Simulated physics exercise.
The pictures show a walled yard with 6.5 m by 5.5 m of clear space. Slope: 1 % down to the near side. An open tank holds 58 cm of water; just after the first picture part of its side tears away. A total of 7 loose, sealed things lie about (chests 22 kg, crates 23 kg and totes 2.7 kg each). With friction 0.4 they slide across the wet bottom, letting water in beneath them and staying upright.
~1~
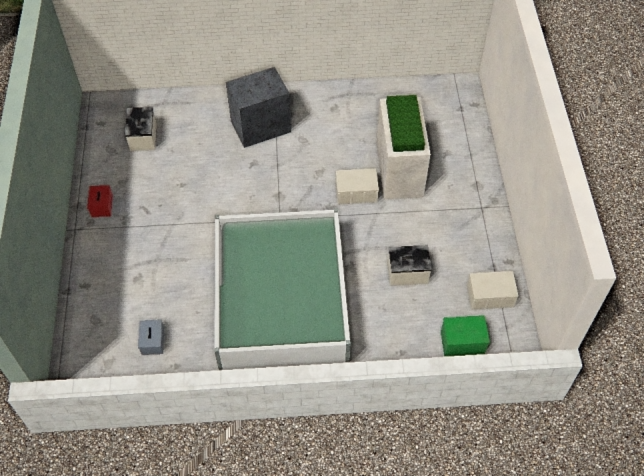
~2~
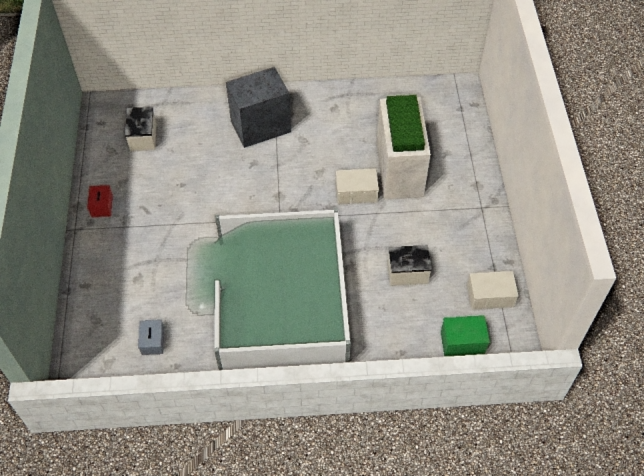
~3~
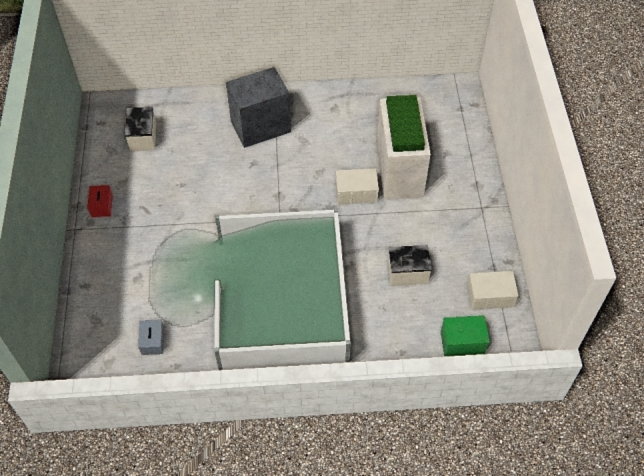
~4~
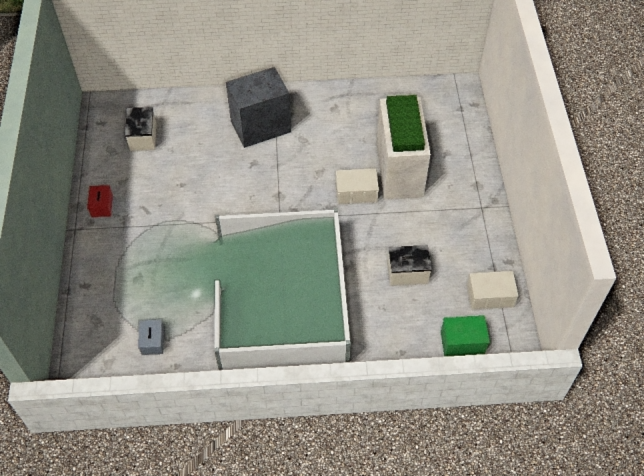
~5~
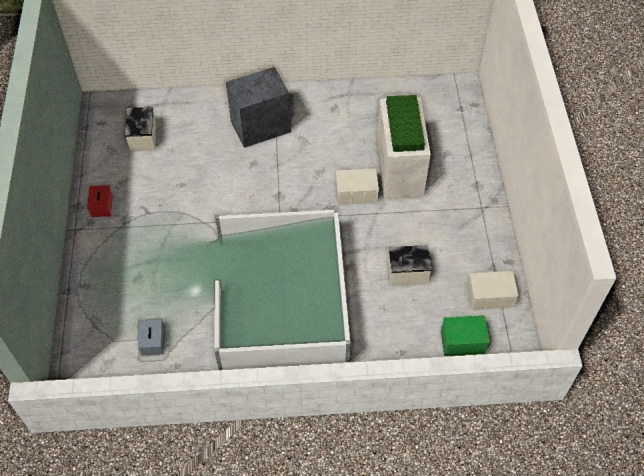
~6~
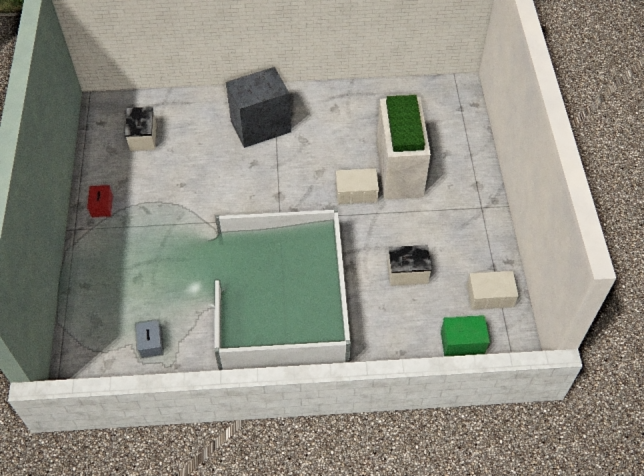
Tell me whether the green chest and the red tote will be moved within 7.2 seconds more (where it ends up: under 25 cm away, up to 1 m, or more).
I'd say the green chest remains almost still. I'd say the red tote goes a long distance.
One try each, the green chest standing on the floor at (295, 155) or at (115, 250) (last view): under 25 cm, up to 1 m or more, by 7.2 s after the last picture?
Nearly still; swept far.
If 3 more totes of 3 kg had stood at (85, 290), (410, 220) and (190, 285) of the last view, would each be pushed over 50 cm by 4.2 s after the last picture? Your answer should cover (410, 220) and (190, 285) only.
In the order asked: Shy of the mark; clear of the mark.
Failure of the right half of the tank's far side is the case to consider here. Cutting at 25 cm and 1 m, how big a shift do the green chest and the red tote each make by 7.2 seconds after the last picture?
The green chest remains where it was; the red tote is swept a long way.
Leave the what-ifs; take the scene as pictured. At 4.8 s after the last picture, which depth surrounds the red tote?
Around 7 cm.
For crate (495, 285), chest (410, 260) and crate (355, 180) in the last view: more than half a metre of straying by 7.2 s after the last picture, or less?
First one stayed inside, second one stayed inside, third one stayed inside.
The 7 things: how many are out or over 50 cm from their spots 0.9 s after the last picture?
2 in all.
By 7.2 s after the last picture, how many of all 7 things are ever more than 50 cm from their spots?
The total is 3.
Then, 0.9 s after the last picture the green chest is near (466, 330), 0.0 m from its start, aground; the red tote is near (77, 161), 0.7 m from its start, afloat; 1 afloat.
Then, 2.8 s after the last picture the green chest is near (466, 330), 0.0 m from its start, aground; the red tote is near (118, 94), 1.9 m from its start, afloat; 2 afloat.
Then, 4.8 s after the last picture the green chest is near (466, 330), 0.0 m from its start, aground; the red tote is near (238, 95), 2.8 m from its start, afloat; 2 afloat.
Then, 7.2 s after the last picture the green chest is near (466, 330), 0.0 m from its start, aground; the red tote is near (378, 106), 4.5 m from its start, afloat; 2 afloat.
